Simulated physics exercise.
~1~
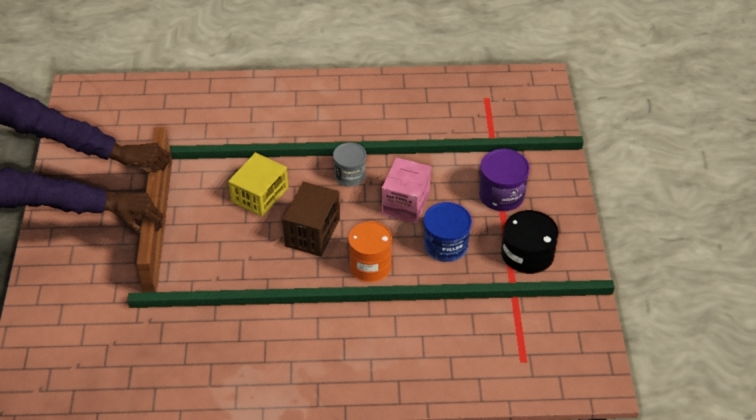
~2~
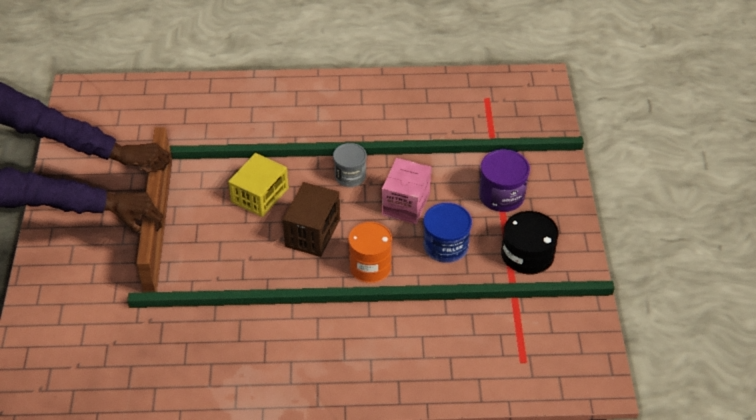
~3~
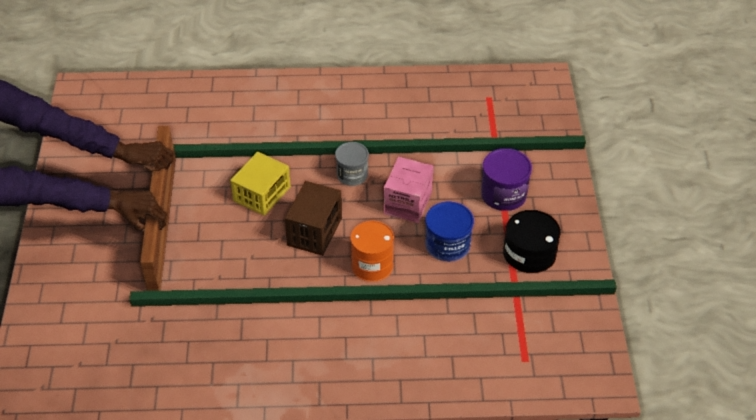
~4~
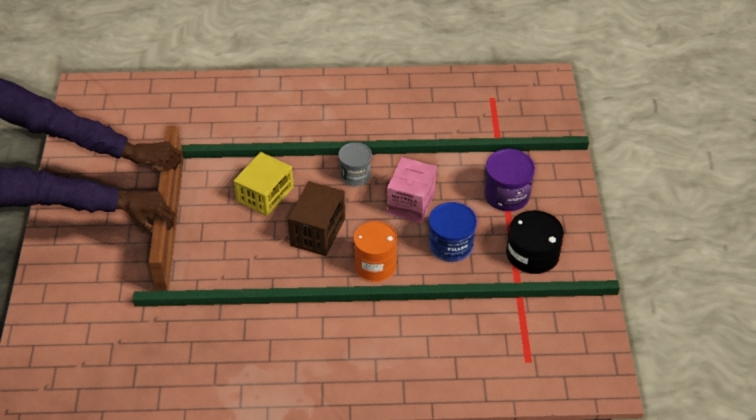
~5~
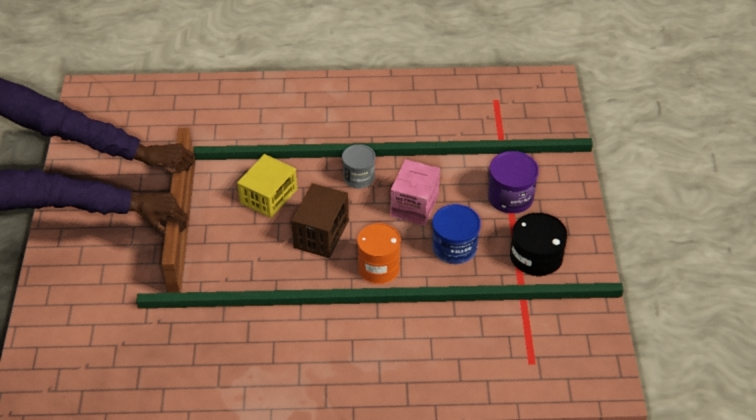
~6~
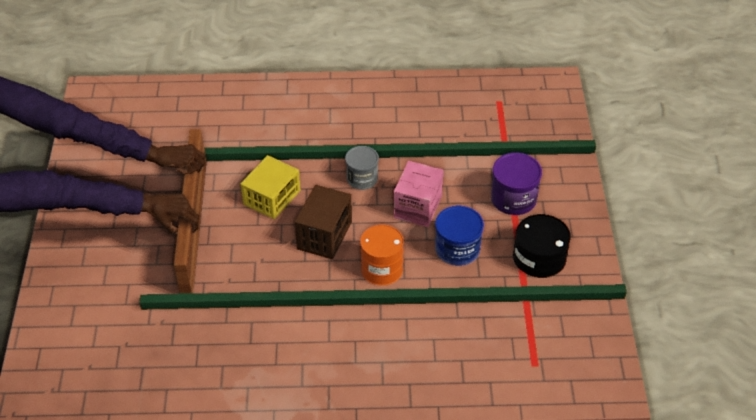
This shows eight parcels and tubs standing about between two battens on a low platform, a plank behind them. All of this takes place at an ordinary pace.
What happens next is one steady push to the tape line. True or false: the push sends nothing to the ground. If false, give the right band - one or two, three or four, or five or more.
False, one or two.
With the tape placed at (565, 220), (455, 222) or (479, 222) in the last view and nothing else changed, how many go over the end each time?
It would be 5, 0 and 0.
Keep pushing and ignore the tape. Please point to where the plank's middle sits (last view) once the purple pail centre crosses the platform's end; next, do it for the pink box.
Near (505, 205), then near (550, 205).
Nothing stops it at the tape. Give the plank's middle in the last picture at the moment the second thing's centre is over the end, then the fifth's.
Roughly (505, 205) for the earlier crossing, roughly (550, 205) for the later one.
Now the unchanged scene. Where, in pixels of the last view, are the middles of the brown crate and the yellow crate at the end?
Brown crate at about (537, 213), yellow crate at about (530, 174).
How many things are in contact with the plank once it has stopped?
The count is 3.
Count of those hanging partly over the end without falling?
The number would be 0.
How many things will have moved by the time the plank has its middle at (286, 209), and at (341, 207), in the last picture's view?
The count reaches 1 first and 3 second.
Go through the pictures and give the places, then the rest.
Black canister (530, 242); purple pail (503, 181); blue pail (447, 233); plank (156, 209); tape (503, 217), in the first frame.
Purple pail (504, 181); orange canister (370, 252), in the second frame.
Blue pail (449, 232); yellow crate (261, 184), in the third frame.
Black canister (535, 242); plank (167, 208), in the fourth frame.
Purple pail (512, 183); pink box (415, 193), in the fifth frame.
Black canister (542, 246); purple pail (516, 184); blue pail (459, 236); plank (191, 210); tape (515, 221), in the sixth frame.
Soon after, none off yet; black canister at rest near (542, 246); purple pail at rest near (516, 184); blue pail at rest near (459, 236).
Then, none off yet; black canister moved a little near (571, 249); purple pail moved about its own width near (554, 183); blue pail moved about its own width near (521, 235).
By the end, the number that fall off is one or two; fallen, purple pail and black canister.
